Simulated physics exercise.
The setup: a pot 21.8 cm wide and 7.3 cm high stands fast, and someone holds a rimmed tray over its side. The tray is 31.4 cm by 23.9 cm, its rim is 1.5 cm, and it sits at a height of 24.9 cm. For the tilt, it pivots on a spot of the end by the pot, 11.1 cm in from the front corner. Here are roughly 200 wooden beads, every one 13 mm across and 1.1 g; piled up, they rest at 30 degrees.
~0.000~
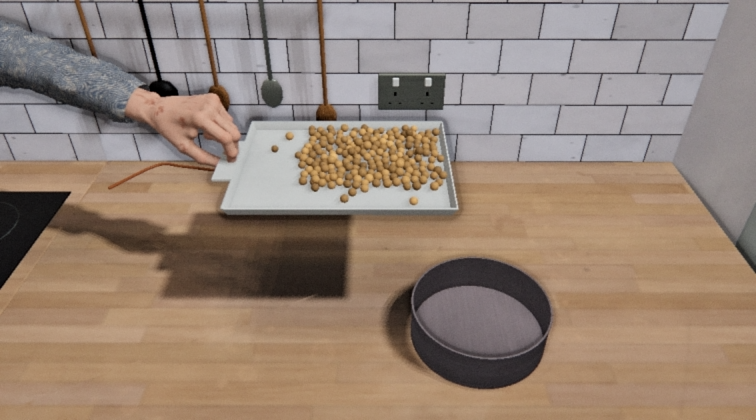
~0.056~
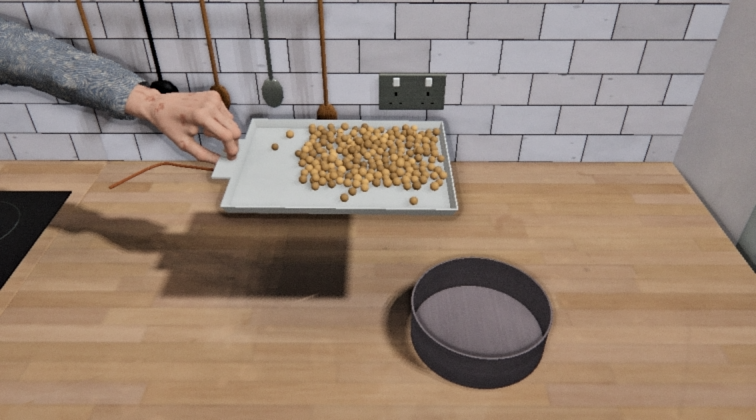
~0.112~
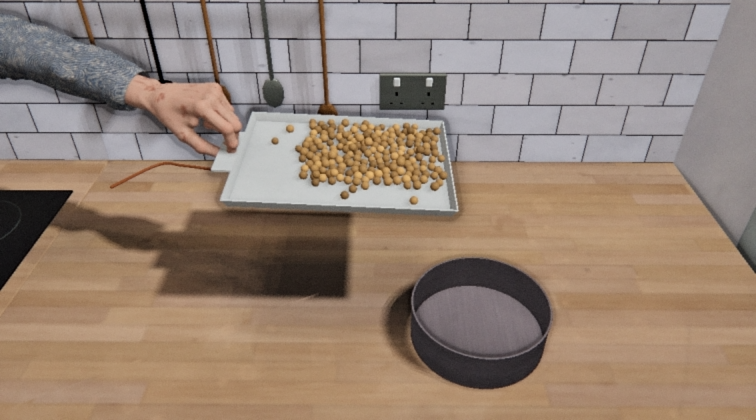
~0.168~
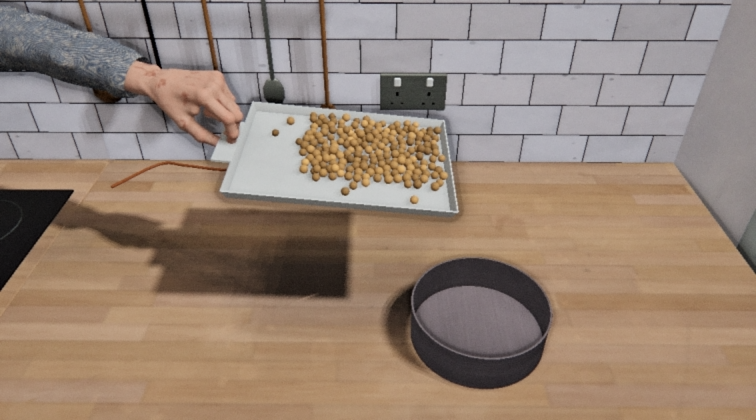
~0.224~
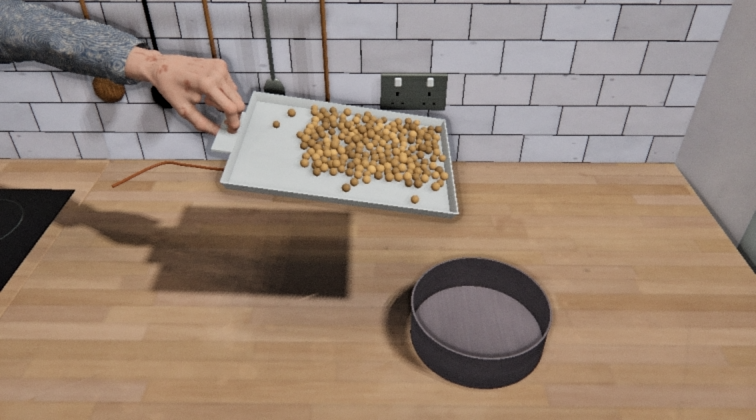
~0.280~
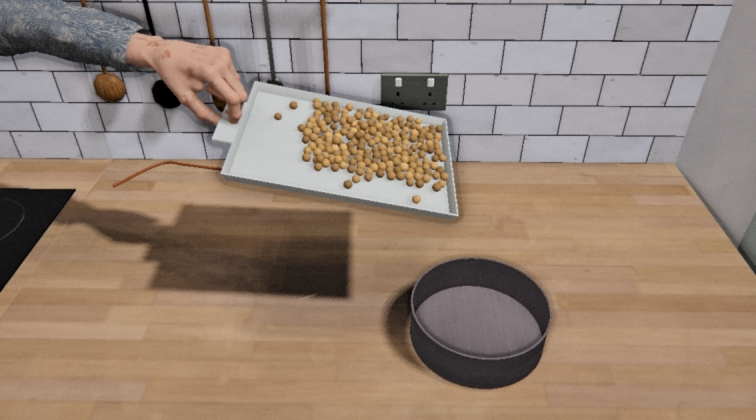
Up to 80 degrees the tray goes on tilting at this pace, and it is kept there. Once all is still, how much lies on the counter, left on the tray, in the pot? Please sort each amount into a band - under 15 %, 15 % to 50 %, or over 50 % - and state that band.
Counter: 15 % to 50 %; tray: Under 15 %; pot: Over 50 %.
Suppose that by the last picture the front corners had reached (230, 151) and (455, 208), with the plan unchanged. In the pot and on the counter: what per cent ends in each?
In the pot: 45 per cent; on the counter: 55 per cent.
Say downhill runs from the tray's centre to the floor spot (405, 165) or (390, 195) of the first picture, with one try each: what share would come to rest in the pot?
Estimate: Some 30 % and some 95 % respectively.
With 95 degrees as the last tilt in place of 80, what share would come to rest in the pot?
In that case it comes to about 75 in a hundred.
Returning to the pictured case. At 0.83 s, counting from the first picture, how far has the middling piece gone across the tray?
By then it sits near 7 cm from where it began.
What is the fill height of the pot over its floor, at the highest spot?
Close to 2.5 cm up.
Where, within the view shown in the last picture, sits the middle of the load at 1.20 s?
Roughly pixel (465, 204).
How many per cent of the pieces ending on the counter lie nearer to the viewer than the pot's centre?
Roughly 0 percent of the spill.
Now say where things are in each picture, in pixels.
In the first picture, tray tilt 0 degrees, front corners at (226, 206) and (453, 206); middle of the pieces at (367, 157); pot at (481, 303).
In the second picture, tray tilt 1 degrees, front corners at (226, 204) and (453, 207); middle of the pieces at (367, 156).
In the third picture, tray tilt 3 degrees, front corners at (226, 197) and (453, 208), lowest corner right front; middle of the pieces at (368, 154).
In the fourth picture, tray tilt 6 degrees, front corners at (226, 189) and (453, 209), lowest corner right front; middle of the pieces at (369, 150).
In the fifth picture, tray tilt 9 degrees, front corners at (226, 180) and (453, 210), lowest corner right front; middle of the pieces at (370, 147).
In the sixth picture, tray tilt 13 degrees, front corners at (227, 171) and (453, 212), lowest corner right front; middle of the pieces at (372, 143); pot at (481, 303). The tray's pace is about 60 degrees a second.
After 0.83 s, tilt 44 degrees; the tray holds 95 %, the pot 0 %.
After 1.20 s, tilt 66 degrees; the tray holds 40 %, the pot 25 %.
After 1.66 s, tilt 80 degrees; the tray holds 0 %, the pot 70 %.
In the end, at 2.6 s, counter 25 %, tray 0 %, pot 75 %.
